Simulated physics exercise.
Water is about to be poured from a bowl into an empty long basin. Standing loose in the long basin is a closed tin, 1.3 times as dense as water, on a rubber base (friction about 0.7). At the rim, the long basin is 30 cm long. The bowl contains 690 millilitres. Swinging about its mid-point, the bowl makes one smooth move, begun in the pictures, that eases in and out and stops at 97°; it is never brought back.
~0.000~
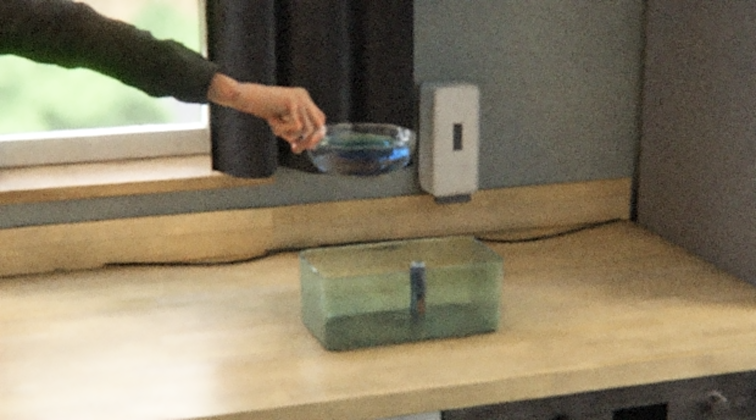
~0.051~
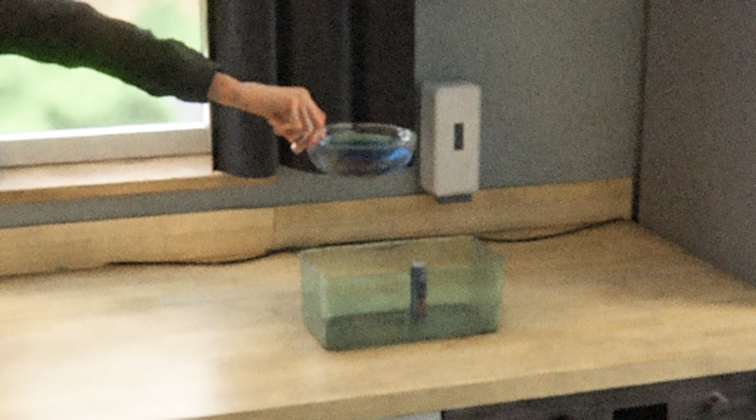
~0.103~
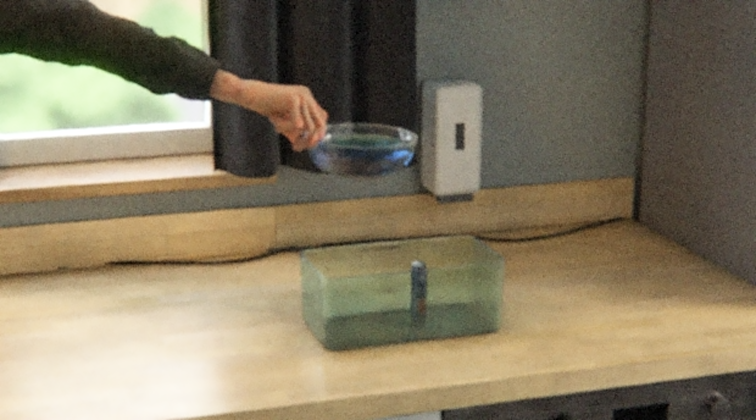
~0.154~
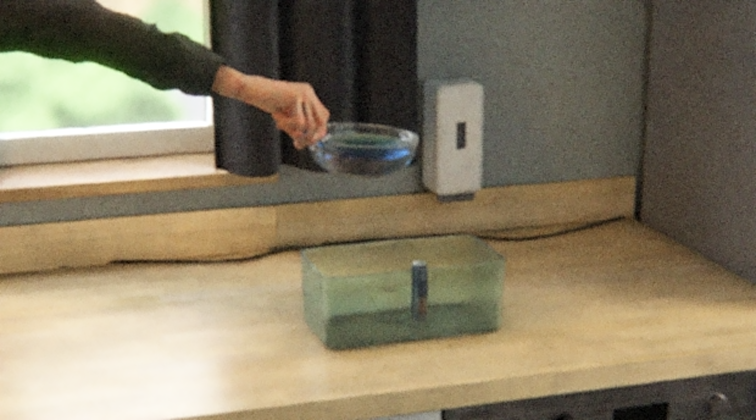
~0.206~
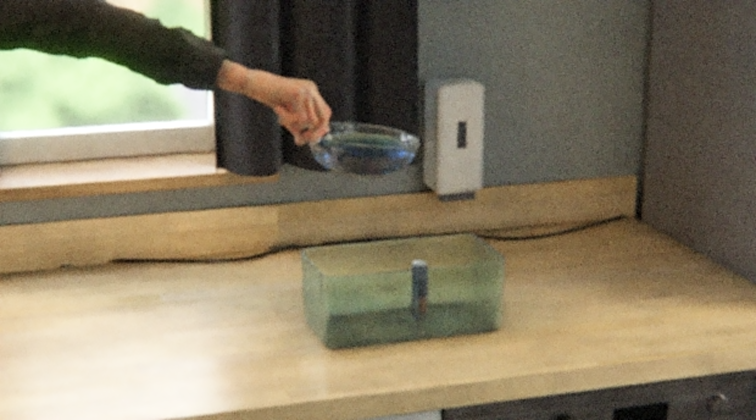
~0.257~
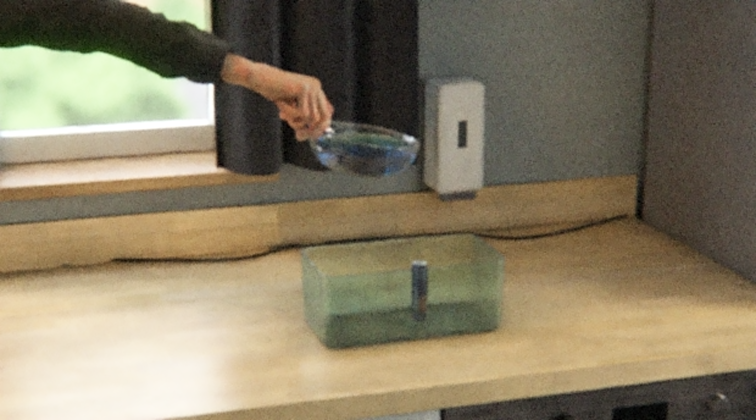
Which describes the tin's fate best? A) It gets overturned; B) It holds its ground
B, it holds its ground.
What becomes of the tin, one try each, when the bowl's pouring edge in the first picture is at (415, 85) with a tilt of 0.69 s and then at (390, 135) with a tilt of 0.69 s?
Trial 1 - tin tips; trial 2 - tin stays standing.
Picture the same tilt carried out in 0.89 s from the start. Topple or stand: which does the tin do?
Outcome - the tin remains standing.
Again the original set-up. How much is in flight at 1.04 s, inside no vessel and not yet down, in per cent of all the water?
Around 8 percent of the liquid.
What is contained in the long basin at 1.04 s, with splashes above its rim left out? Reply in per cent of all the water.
About 90 per cent.
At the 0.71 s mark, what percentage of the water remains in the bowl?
Roughly 40 per cent.
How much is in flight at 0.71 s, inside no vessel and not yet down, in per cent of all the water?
Close to 42 in a hundred.
After 0.71 s the tilt is 58° and 39 per cent is still to pour; the tin stands where it began.
After 1.04 s the tilt is 90° and 2 per cent is still to pour; the tin stands where it began.
After 1.39 s the tilt is 97° and 0 per cent is still to pour; the tin stands where it began.
After 1.77 s the tilt is 97° and 0 per cent is still to pour; the tin stands where it began.
In the end the tin stands where it began.
